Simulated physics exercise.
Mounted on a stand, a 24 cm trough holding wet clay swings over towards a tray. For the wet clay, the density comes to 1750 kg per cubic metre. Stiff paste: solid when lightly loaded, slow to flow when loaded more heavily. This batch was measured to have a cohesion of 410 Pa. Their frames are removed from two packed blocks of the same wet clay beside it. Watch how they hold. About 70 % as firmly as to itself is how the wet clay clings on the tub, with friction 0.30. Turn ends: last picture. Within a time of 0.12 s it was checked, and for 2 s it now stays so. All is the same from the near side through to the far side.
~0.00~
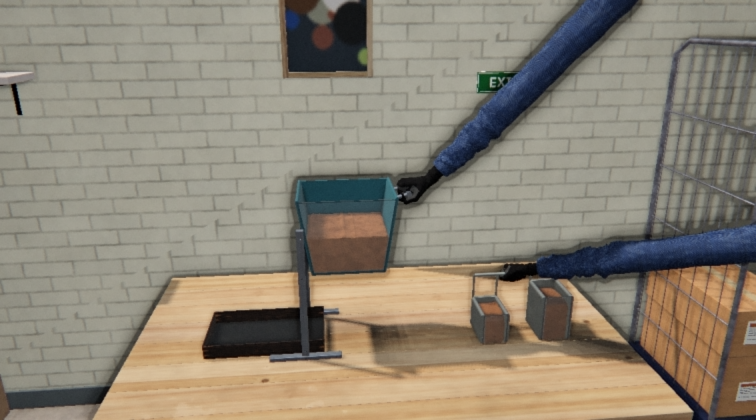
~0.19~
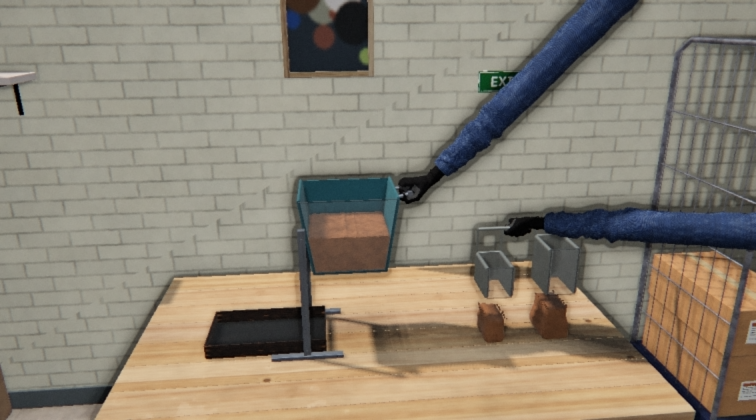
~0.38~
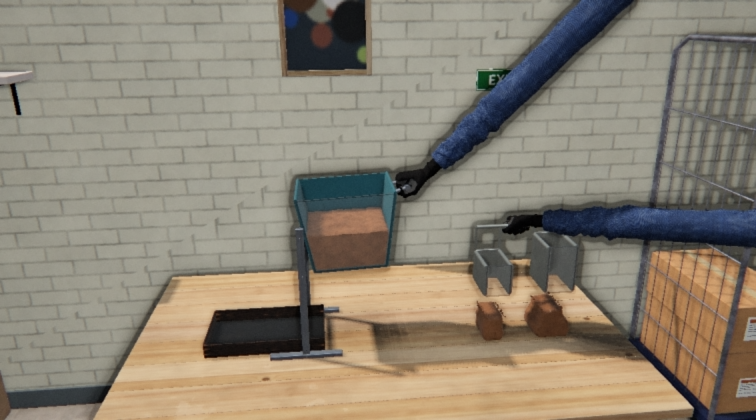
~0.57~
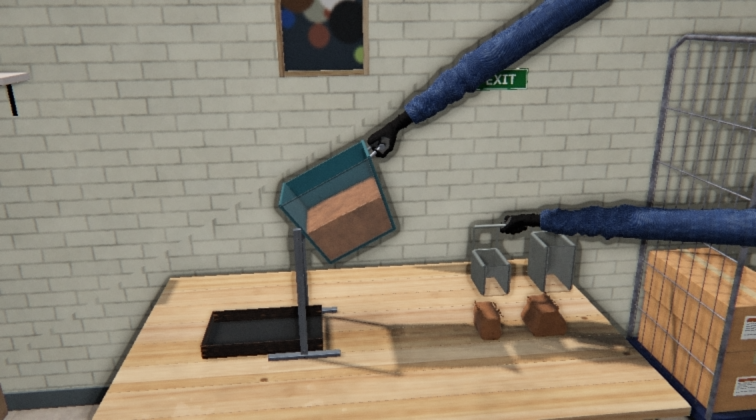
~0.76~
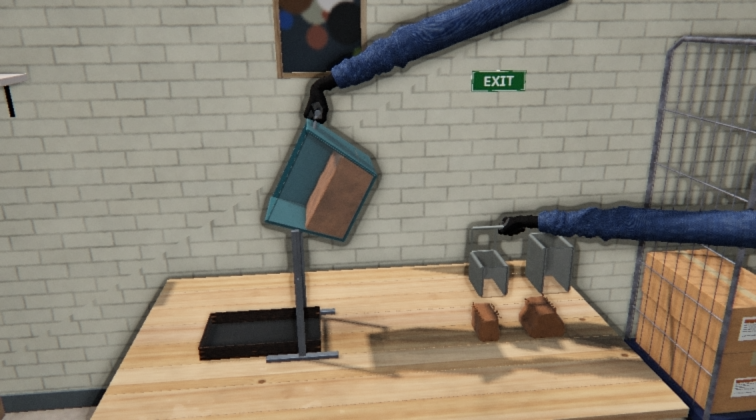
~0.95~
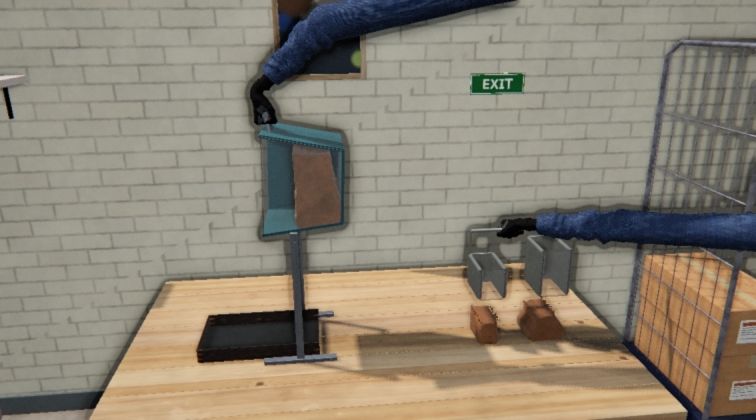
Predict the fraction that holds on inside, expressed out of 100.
Around 60 out of 100.
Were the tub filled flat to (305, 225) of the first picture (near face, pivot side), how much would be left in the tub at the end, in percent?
Then about 45 %.
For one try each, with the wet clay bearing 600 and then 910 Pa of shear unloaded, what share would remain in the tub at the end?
65 in a hundred, followed by 100 in a hundred.
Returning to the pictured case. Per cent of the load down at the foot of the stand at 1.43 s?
I reckon around 3 % of it.
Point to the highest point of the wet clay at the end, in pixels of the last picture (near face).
Somewhere near (322, 197) in the last view.
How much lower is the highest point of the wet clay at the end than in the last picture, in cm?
Roughly 13 cm.
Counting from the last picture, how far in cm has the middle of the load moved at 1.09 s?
Around 7 cm.
After 1.09 s, the tub is at 88 degrees and holds 100 %.
After 1.26 s, the tub is at 88 degrees and holds 68 %.
After 1.43 s, the tub is at 88 degrees and holds 60 %.
After 1.60 s, the tub is at 88 degrees and holds 60 %.
After 2.95 s, at the end, the tub is at 88 degrees and holds 60 %.
